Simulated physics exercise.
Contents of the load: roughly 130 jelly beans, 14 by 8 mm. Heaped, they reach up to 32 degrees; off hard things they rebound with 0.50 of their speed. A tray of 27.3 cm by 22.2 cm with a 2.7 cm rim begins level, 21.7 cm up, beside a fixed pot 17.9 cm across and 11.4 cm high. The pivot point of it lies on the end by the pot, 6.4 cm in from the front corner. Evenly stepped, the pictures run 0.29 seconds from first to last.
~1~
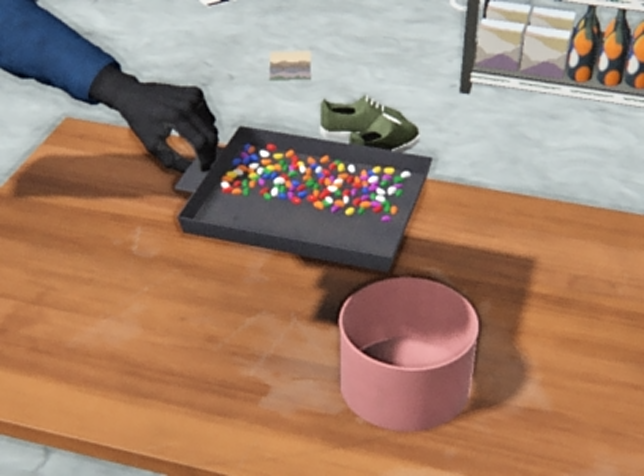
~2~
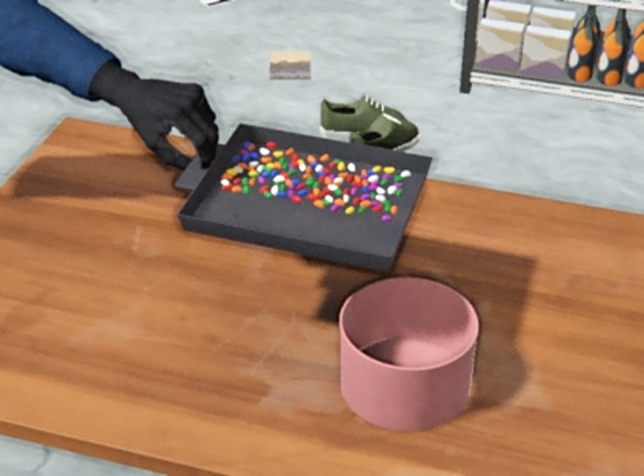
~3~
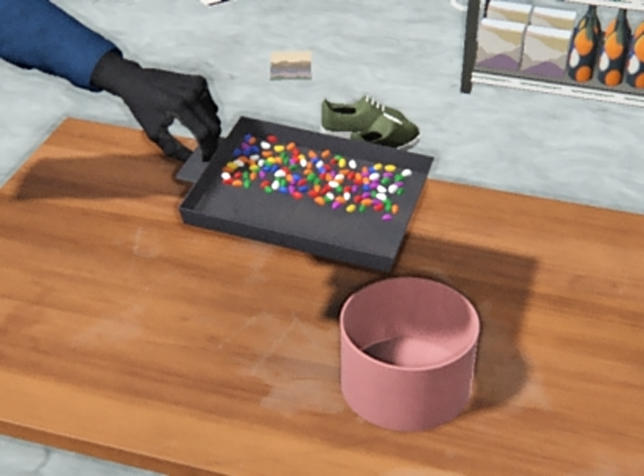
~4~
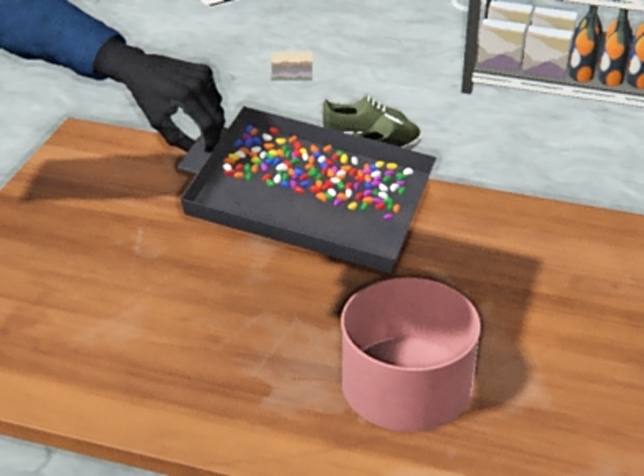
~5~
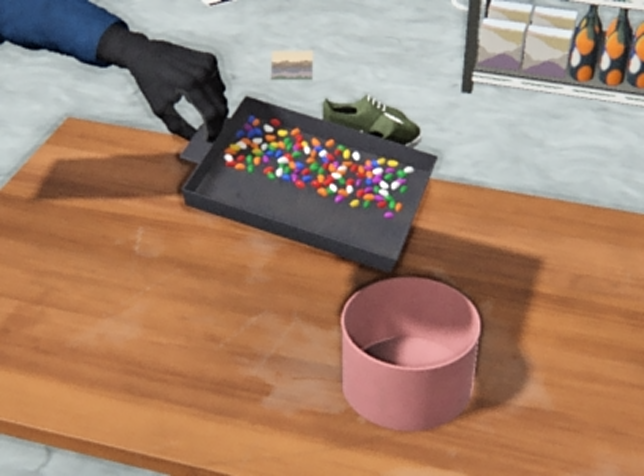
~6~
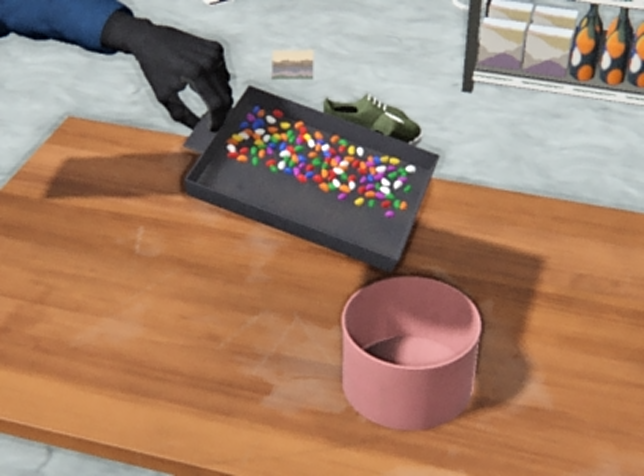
A black-gloved hand gradually tilts a dark tray of colorful jelly beans toward the right.
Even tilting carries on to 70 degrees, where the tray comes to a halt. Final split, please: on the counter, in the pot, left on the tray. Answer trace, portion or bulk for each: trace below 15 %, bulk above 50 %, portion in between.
Counter: Trace. Pot: Trace. Left on the tray: Bulk.
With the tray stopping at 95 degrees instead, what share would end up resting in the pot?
In that case some 55 per cent.
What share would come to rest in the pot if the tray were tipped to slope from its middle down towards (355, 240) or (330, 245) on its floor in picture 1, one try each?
Some 25 and 15 per cent.
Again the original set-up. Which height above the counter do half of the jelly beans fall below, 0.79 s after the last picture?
Median height: Approx. 24 cm.
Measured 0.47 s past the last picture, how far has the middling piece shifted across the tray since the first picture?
Some 11 cm.
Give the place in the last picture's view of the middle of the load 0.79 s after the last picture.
Expected load position: Near (414, 203).
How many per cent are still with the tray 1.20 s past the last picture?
It's roughly 90 percent.
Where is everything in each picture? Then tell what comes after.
Tray tilt 0 degrees, front corners at (182, 215) and (389, 254); middle of the pieces at (311, 181); pot at (409, 321), in the first picture.
Tray tilt 1 degrees, front corners at (182, 213) and (389, 254); middle of the pieces at (311, 180), in the second picture.
Tray tilt 3 degrees, front corners at (183, 206) and (390, 255), lowest corner right front; middle of the pieces at (312, 176), in the third picture.
Tray tilt 7 degrees, front corners at (186, 198) and (393, 256), lowest corner right front; middle of the pieces at (314, 171), in the fourth picture.
Tray tilt 10 degrees, front corners at (187, 188) and (394, 256), lowest corner right front; middle of the pieces at (315, 165), in the fifth picture.
Tray tilt 13 degrees, front corners at (190, 179) and (395, 256), lowest corner right front; middle of the pieces at (318, 160); pot at (411, 320), in the sixth picture.
Then, 0.47 s after the last picture, tilt 40 degrees; the tray holds 100 %, the pot 0 %.
Then, 0.79 s after the last picture, tilt 59 degrees; the tray holds 95 %, the pot 0 %.
Then, 1.20 s after the last picture, tilt 70 degrees; the tray holds 90 %, the pot 5 %.
In the end, counter 5 %, pot 5 %, tray 90 %.
